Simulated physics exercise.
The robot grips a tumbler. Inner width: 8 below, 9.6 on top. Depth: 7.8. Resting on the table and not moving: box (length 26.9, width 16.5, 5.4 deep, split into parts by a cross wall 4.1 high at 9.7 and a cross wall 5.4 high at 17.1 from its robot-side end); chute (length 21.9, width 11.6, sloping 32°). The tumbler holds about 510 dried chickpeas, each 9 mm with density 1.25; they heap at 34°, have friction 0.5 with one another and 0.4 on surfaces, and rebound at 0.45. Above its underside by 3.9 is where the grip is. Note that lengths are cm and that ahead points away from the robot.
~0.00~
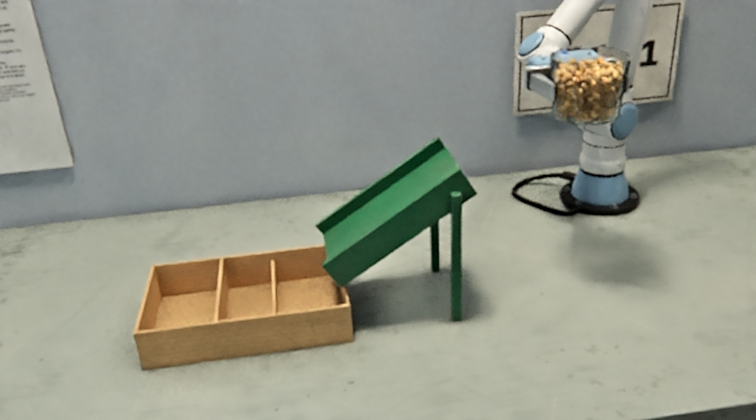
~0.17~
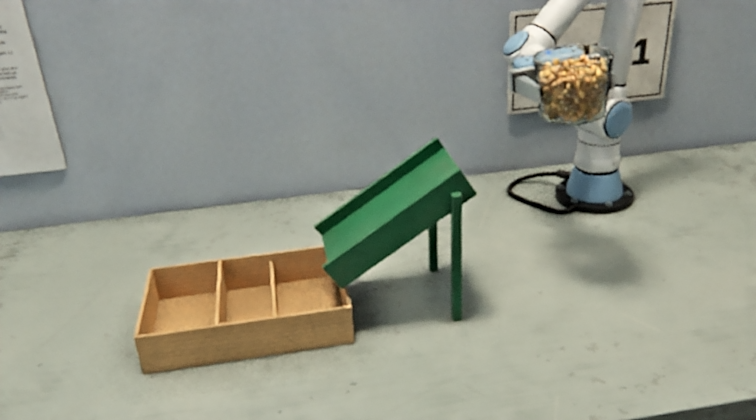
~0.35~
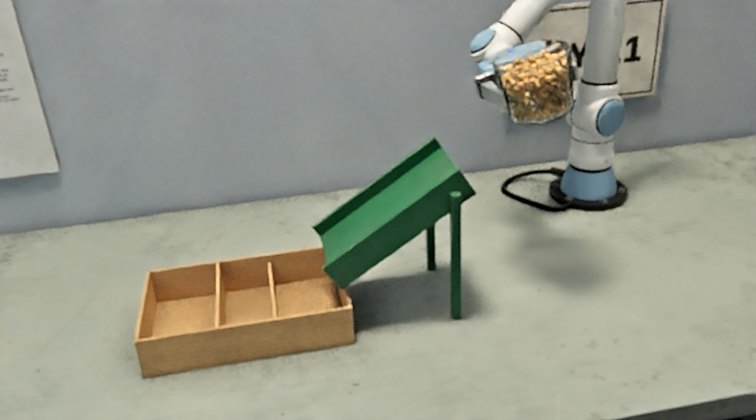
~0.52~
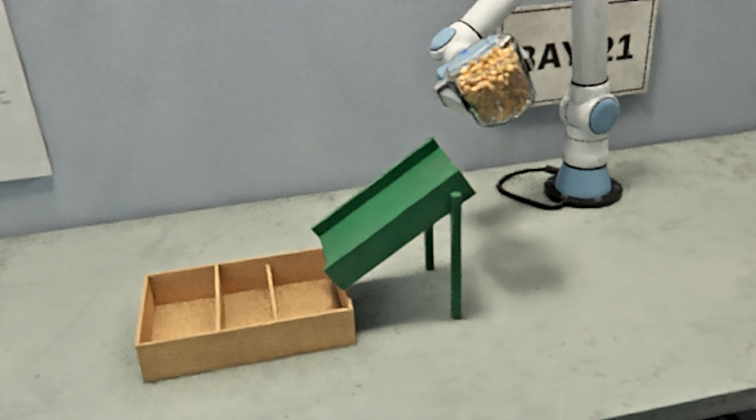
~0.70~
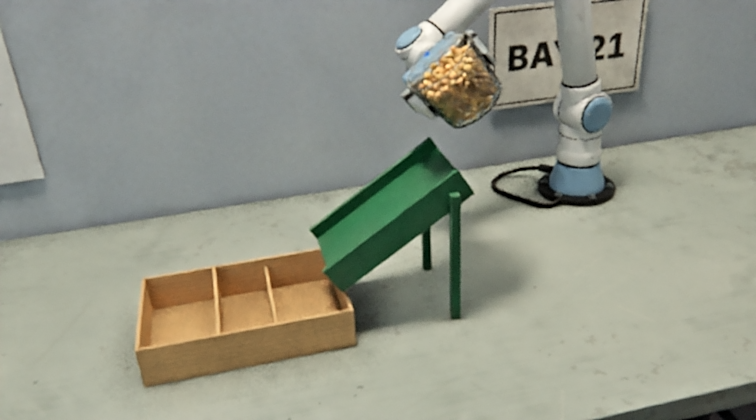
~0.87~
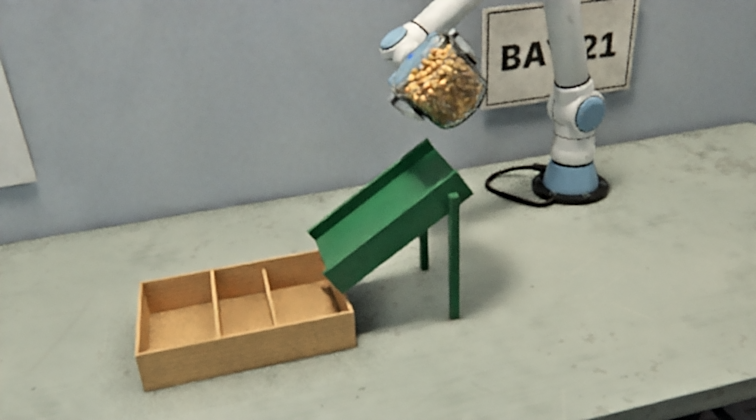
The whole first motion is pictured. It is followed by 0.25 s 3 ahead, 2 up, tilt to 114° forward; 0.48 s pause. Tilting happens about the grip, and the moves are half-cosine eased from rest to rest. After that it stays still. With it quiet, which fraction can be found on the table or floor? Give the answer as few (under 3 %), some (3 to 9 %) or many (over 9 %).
Few, under 3 %.
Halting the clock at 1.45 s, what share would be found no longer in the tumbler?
Share out: Near 95 %.
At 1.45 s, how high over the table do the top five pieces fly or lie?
They are some 30 centimetres up.
After 1.16 s, tilted 114° forward, highest piece 35 above the table; 377 in the tumbler, 133 on the chute or in flight.
After 1.45 s, tilted 114° forward, highest piece 30 above the table; 269 in the robot-side part, 67 in the middle part, 28 in the tumbler, 1 in the far-side part, 145 on the chute or in flight.
After 1.80 s, tilted 114° forward, highest piece 8 above the table; 410 in the robot-side part, 96 in the middle part, 3 on the table or floor, 1 in the far-side part.
After 2.85 s, tilted 114° forward, highest piece 4 above the table; 405 in the robot-side part, 101 in the middle part, 3 on the table or floor, 1 in the far-side part.
In the end, 405 in the robot-side part, 101 in the middle part, 3 on the table or floor, 1 in the far-side part. That is 1 % on the table or floor.
